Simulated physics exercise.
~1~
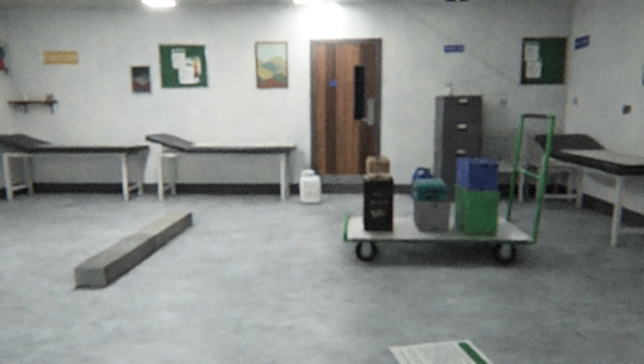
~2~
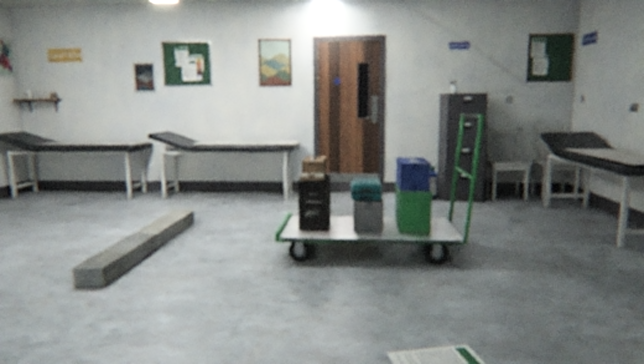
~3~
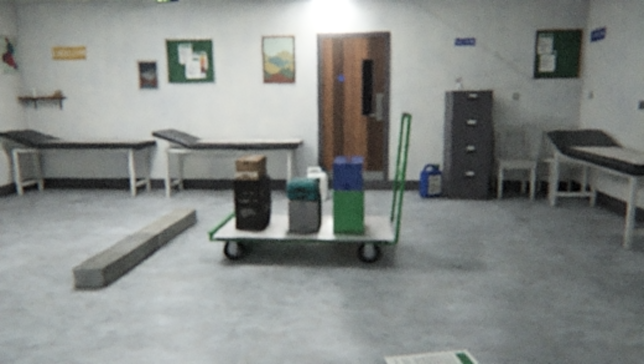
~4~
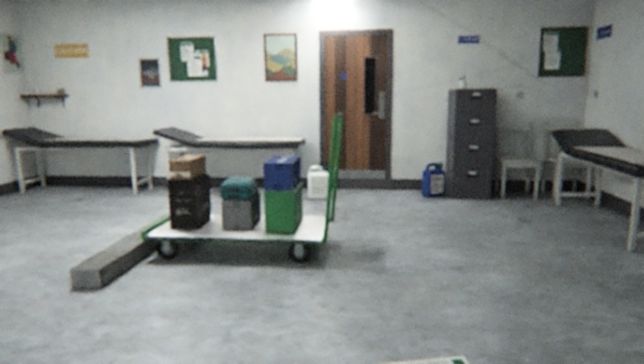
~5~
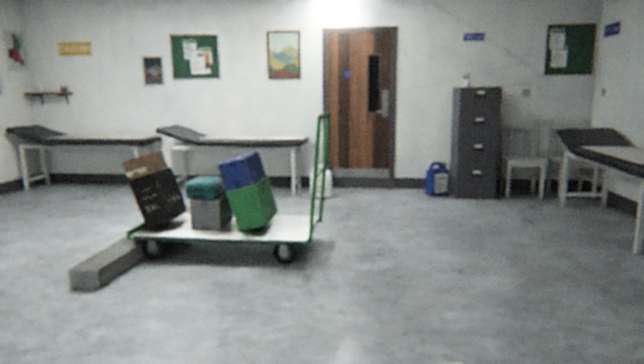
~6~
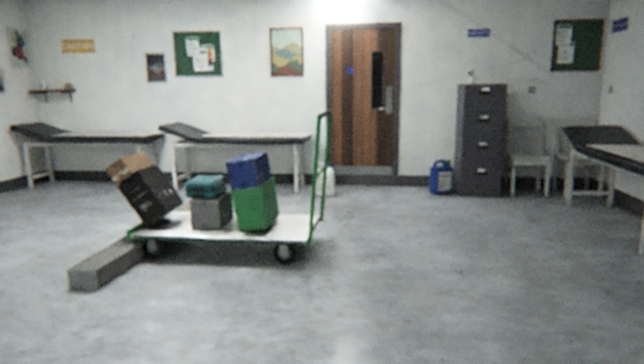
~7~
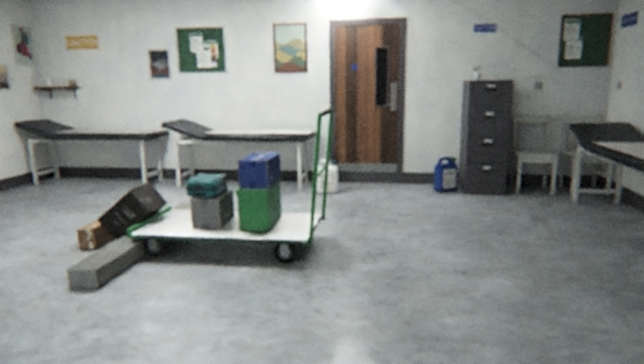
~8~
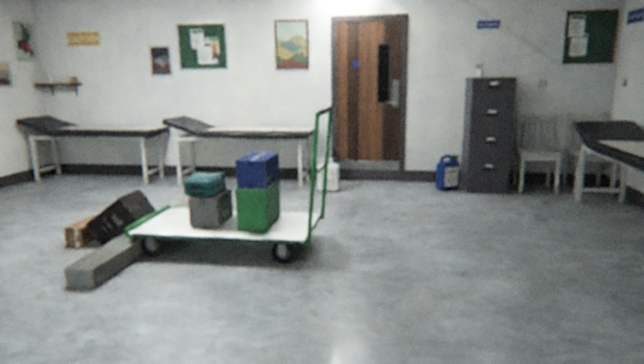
Clinic room with flat cart rolling left into a floor beam, black and brown boxes toppling off the front, others staying aboard.
